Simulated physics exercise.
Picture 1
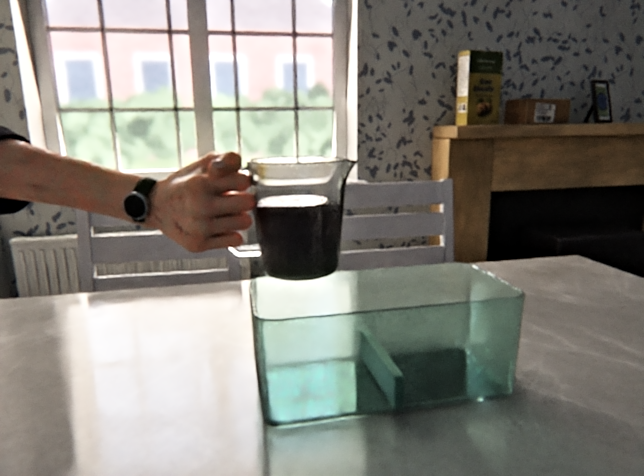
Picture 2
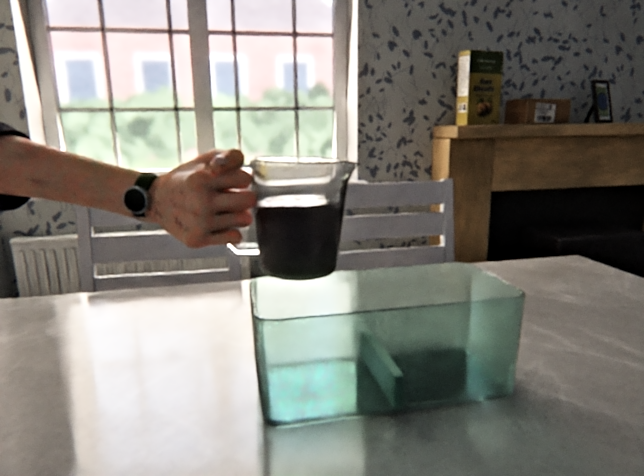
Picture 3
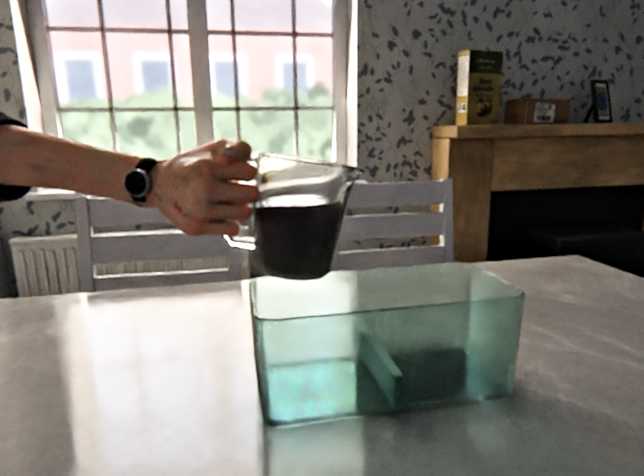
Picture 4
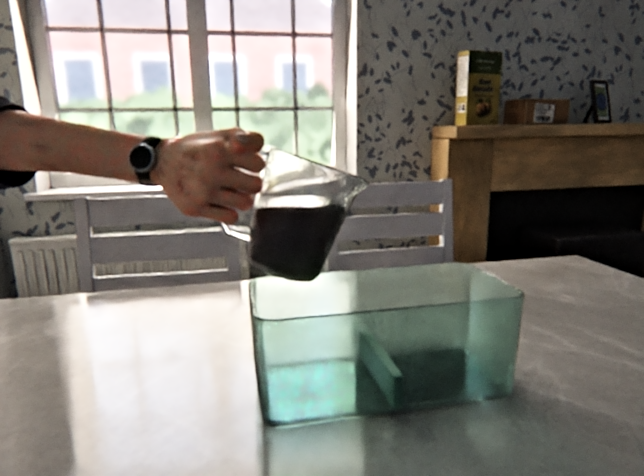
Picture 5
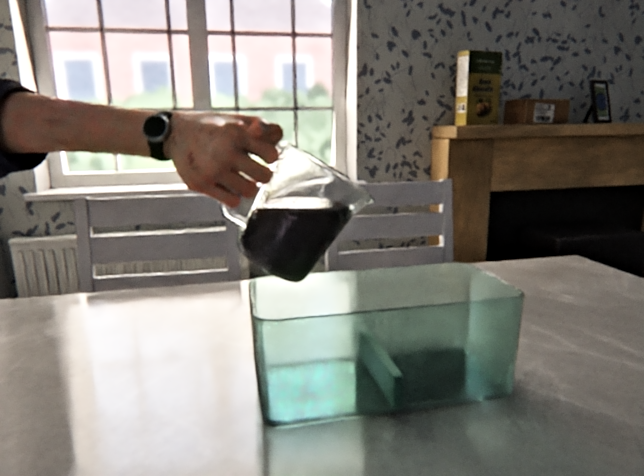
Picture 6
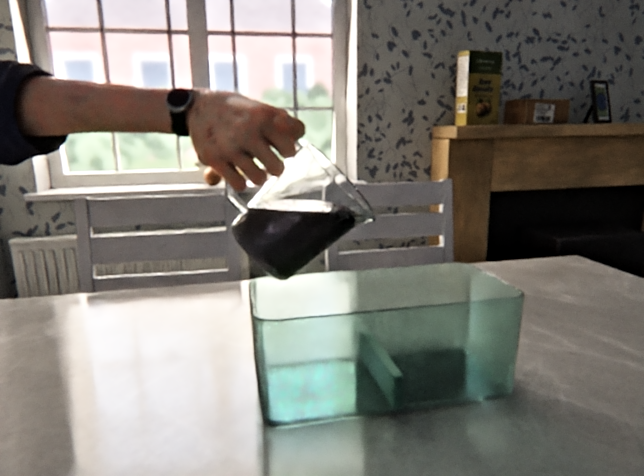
At a table by a window, a hand steadily tilting a glass jug of dark liquid rightward above a clear greenish divided basin.
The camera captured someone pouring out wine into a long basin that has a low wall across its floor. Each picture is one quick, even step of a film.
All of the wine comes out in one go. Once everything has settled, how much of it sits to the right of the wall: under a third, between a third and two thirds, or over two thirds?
The share right of the wall is the greater part, past two thirds.
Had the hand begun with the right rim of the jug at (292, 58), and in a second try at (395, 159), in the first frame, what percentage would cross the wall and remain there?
Around 25 percent first, around 90 percent second.
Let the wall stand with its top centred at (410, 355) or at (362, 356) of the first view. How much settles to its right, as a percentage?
In order, near 30 and 95 in a hundred.
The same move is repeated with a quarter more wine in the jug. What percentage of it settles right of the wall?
Estimated share: Close to 95 per cent.
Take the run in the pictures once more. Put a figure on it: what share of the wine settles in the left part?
Roughly 5 percent of it.
A moment on, the jug is tipped on its side and 63 per cent is still to pour, 2 is left of the wall and 19 right of it.
Next, the jug is tipped on its side and 21 per cent is still to pour, 3 is left of the wall and 66 right of it.
Then the jug is tipped on its side and 6 per cent is still to pour, 5 is left of the wall and 86 right of it.
Later the jug is tipped on its side and 1 per cent is still to pour, 5 is left of the wall and 93 right of it.
In the end 6 per cent lies left of the wall, 94 right of it and 1 outside.
